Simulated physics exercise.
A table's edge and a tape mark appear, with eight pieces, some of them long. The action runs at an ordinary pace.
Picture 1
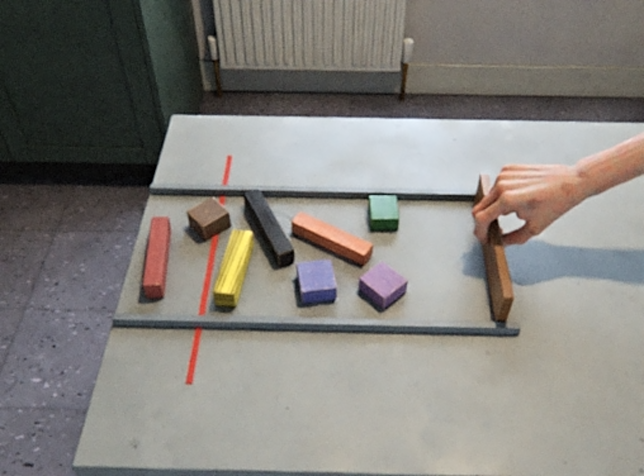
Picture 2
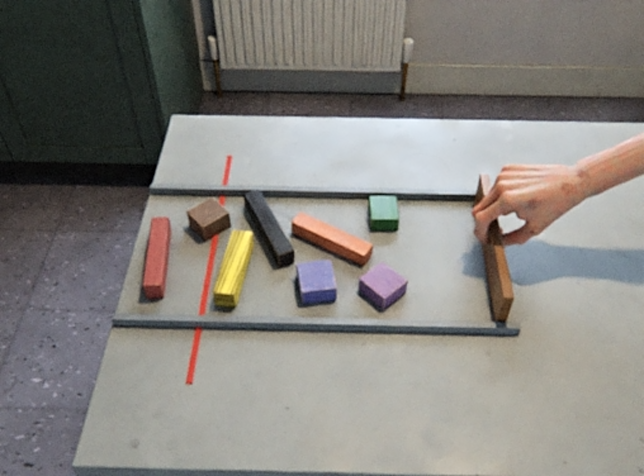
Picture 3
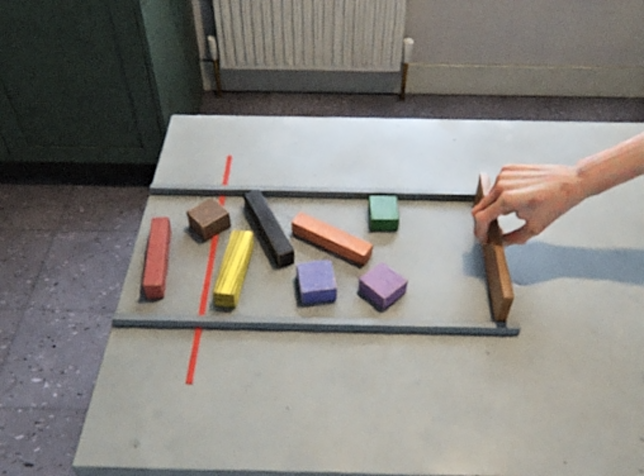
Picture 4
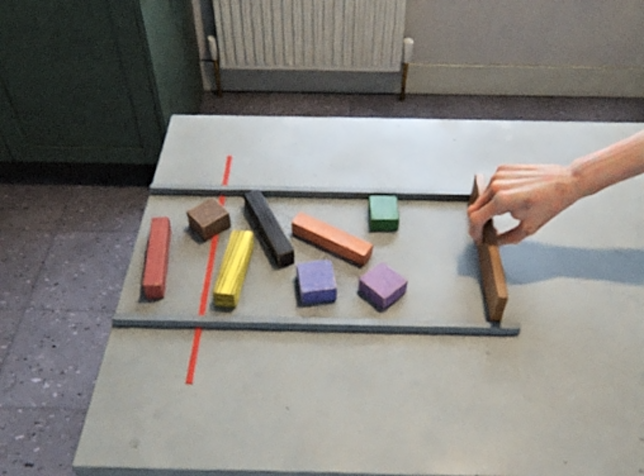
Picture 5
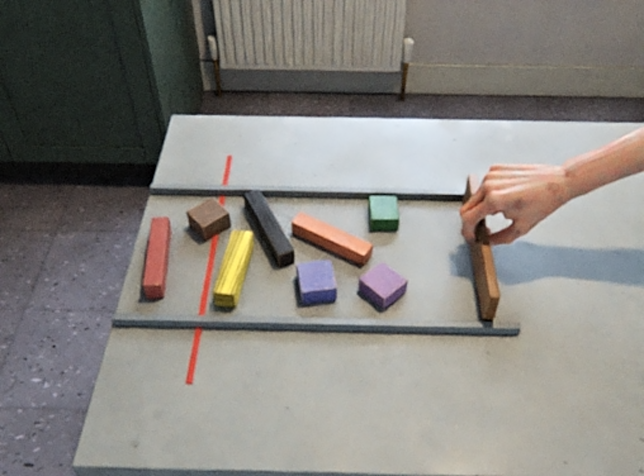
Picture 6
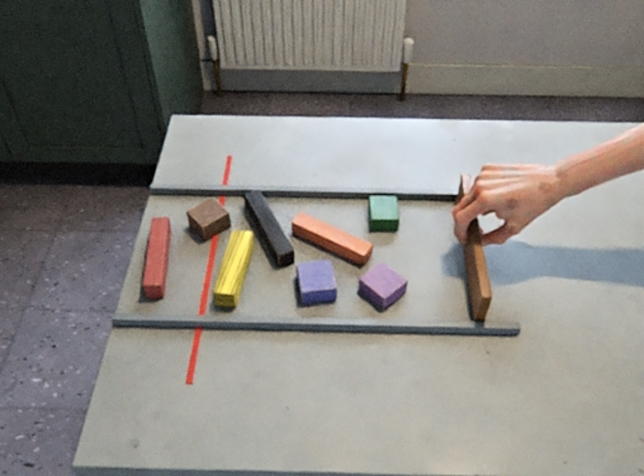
A hand holding a brown board upright between two rails, then sliding it slightly left, while eight coloured blocks stay still.
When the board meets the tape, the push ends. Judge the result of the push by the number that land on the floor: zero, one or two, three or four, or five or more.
The number going over the edge will be one or at most two.
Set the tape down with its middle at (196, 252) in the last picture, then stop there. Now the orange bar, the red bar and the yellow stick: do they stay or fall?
Taking each: The orange bar holds its spot, the red bar topples, the yellow stick topples.
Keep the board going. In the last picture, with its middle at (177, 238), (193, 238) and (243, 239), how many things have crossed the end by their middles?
Taking the three positions in turn, the counts come to 5, 3 and 0.
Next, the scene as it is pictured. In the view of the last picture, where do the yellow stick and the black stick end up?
First object about (130, 266); second object about (165, 227).
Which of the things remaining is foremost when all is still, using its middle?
The one out in front is the yellow stick.
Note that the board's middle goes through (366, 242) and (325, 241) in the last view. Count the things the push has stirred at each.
At the first spot the count is 4, and at the second it is 4.
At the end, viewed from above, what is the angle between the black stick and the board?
Misalignment: Close to 30°.
Soon after, none off yet; red bar at rest near (158, 256); brown block at rest near (209, 219); yellow stick at rest near (234, 268).
In the end, the number that fall off is one or two; gone, brown block and red bar.
